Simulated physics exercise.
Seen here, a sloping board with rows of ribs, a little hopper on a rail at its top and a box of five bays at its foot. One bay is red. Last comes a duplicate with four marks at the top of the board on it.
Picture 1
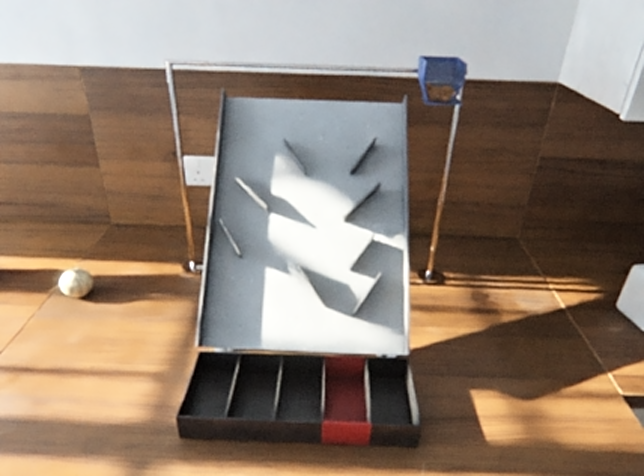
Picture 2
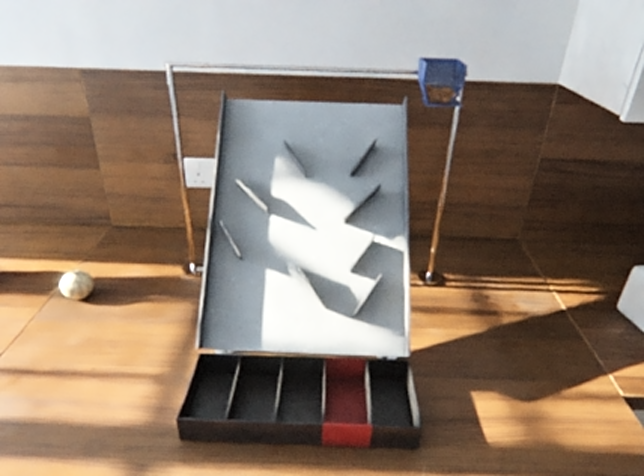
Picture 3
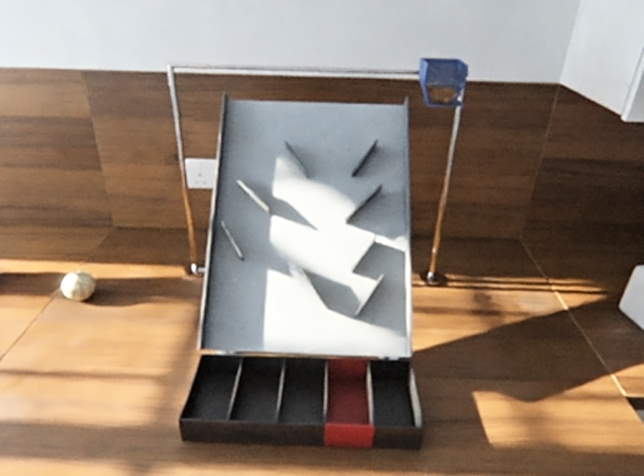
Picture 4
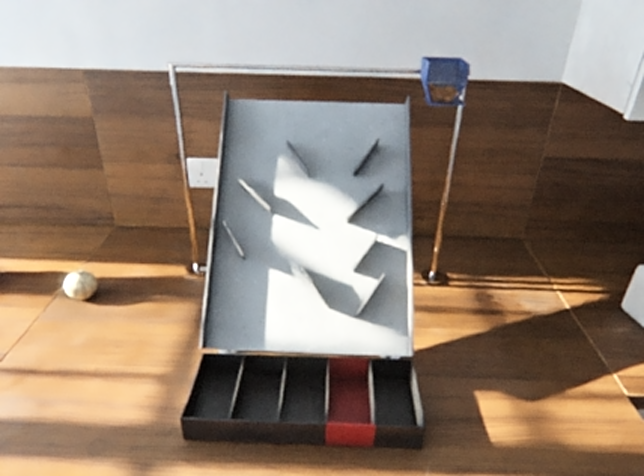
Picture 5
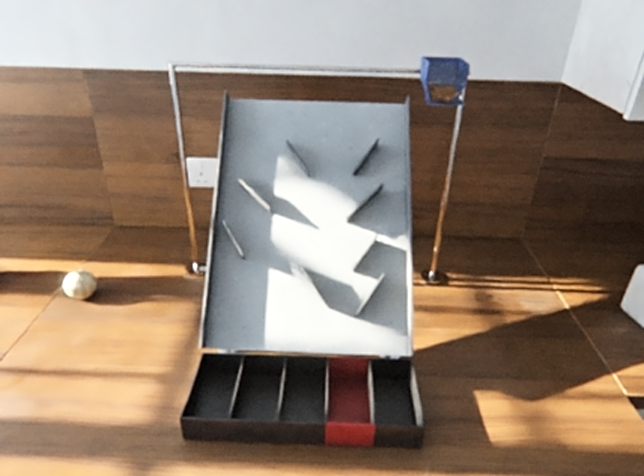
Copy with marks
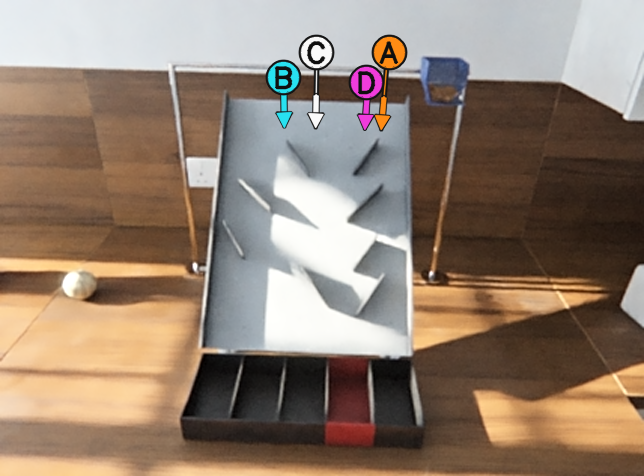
Nothing moving but a slight shift of the view, with a ribbed sloping board standing above a dark box with one red bay.
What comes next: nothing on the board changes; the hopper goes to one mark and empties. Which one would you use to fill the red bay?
Best: C.
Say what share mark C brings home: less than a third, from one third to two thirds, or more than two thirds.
Mark C gives more than two thirds.
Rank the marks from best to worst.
Best to worst: C, D, B, A.
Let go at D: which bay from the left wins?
It is the fourth one.
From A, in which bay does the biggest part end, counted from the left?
The fifth.
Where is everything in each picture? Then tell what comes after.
The first frame shows hopper at (438, 95), roasted chickpeas, door shut.
The second frame shows ribs (284, 140) to (306, 171), (352, 171) to (376, 139), (236, 179) to (267, 208).
The third frame shows ribs (345, 219) to (381, 184), (222, 222) to (241, 256), (351, 269) to (376, 237).
The fourth frame shows ribs (301, 265) to (328, 306), (357, 314) to (384, 274).
The fifth frame shows red bay at (350, 433), number 4 of 5 from the left.
On the marked copy, mark A meets the board at (381, 124); mark B meets the board at (284, 121); mark C meets the board at (315, 122); mark D meets the board at (365, 124).
With A, about a third in the red bay, about two thirds in other bays, a stray few outside the box.
With B, about half in the red bay, about half in other bays, a stray few outside the box.
With C, most in the red bay, a small part in other bays.
With D, about two thirds in the red bay, about a third in other bays.
